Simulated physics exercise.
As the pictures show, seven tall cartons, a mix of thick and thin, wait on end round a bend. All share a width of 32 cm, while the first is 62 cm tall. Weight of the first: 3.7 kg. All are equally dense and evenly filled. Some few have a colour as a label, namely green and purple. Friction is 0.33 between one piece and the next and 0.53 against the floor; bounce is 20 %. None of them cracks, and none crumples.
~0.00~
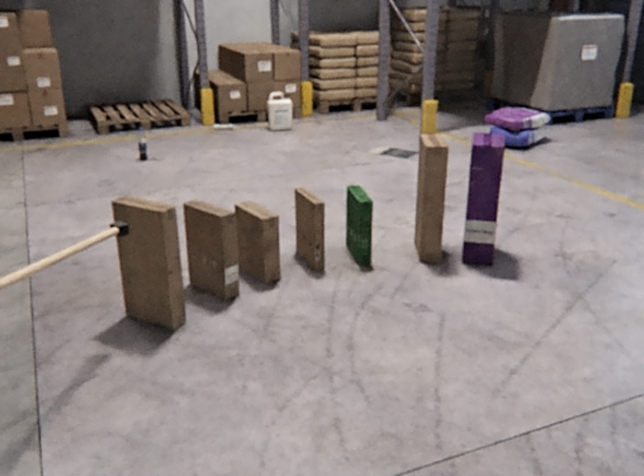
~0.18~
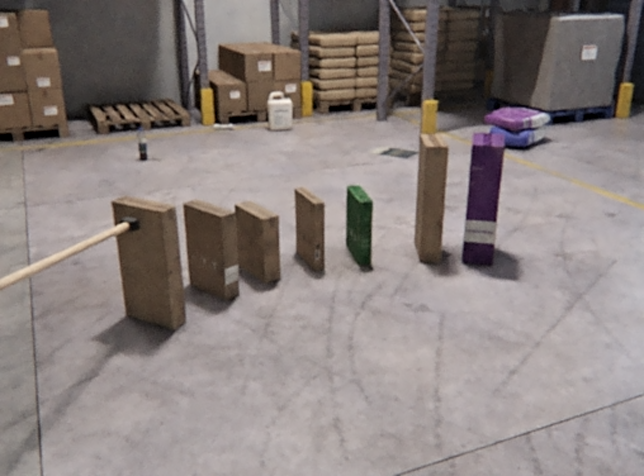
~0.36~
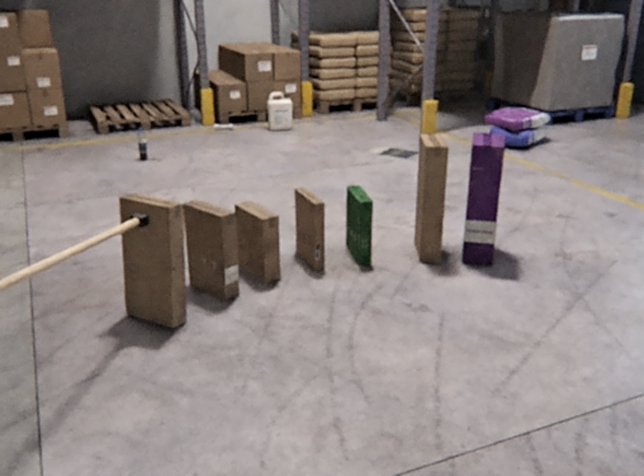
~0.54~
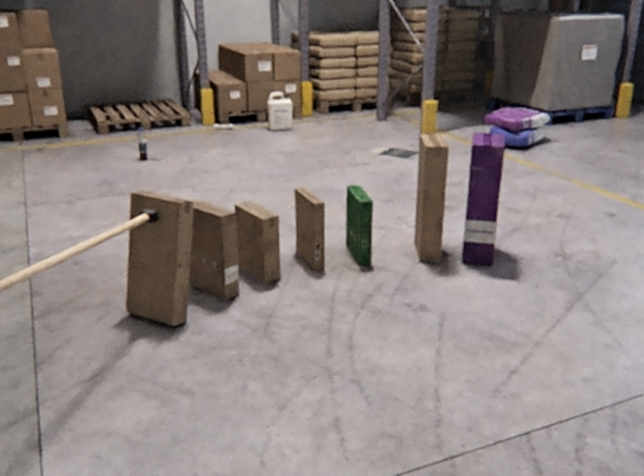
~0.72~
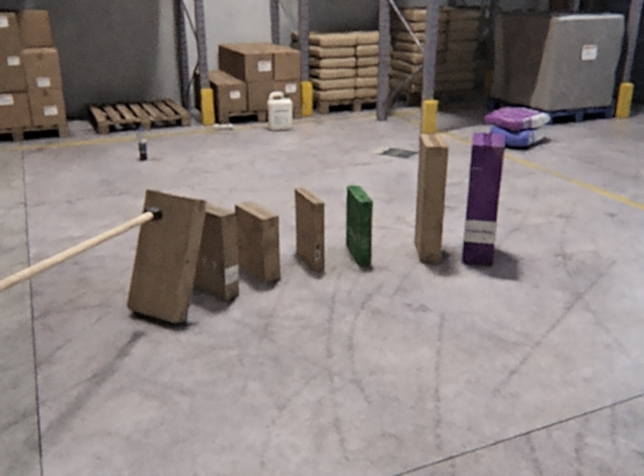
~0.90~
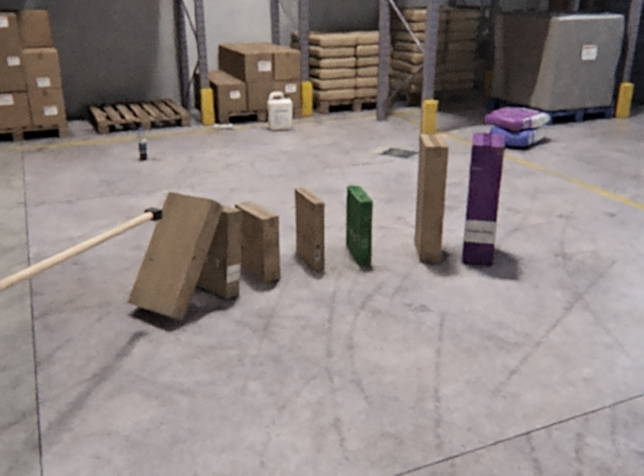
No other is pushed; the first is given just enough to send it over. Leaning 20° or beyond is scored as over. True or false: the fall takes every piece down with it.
False, not every piece goes over.
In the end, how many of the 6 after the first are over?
I count 4 of them.
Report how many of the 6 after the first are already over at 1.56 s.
By that point, 4 in all.
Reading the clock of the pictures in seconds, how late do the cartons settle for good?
Roughly 5.5 s.
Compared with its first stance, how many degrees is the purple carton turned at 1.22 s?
Tilt: Approx. 0°.
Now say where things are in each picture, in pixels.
In the first picture (each place is the centre of the face we see best), pole end (124, 231) 9 cm from the first carton; green carton (366, 234); purple carton (482, 207); the others all in place.
The second picture shows pole end (135, 226) 25 mm from the first carton; green carton (366, 234).
The third picture shows pole end (145, 222) pushing; green carton (366, 234); the others all in place.
The fourth picture shows pole end (154, 217) pushing; green carton (366, 234); the others all in place.
The fifth picture shows pole end (158, 216) stopped; green carton (366, 234); the others all in place.
The sixth picture shows pole end (158, 216) stopped; green carton (366, 234); purple carton (482, 207); steepest lean 6°, the carton at (234, 255); one has shifted.
By 1.22 s, 2 of the 6 other cartons over.
By 1.56 s, 4 of the 6 other cartons over; green carton tilted 60°.
When it is over (5.8 s), 4 of the 6 other cartons over; green carton lying flat; purple carton unmoved. Two left standing. In pixels of the last frame, middles, green carton near (390, 246), purple carton near (483, 199).
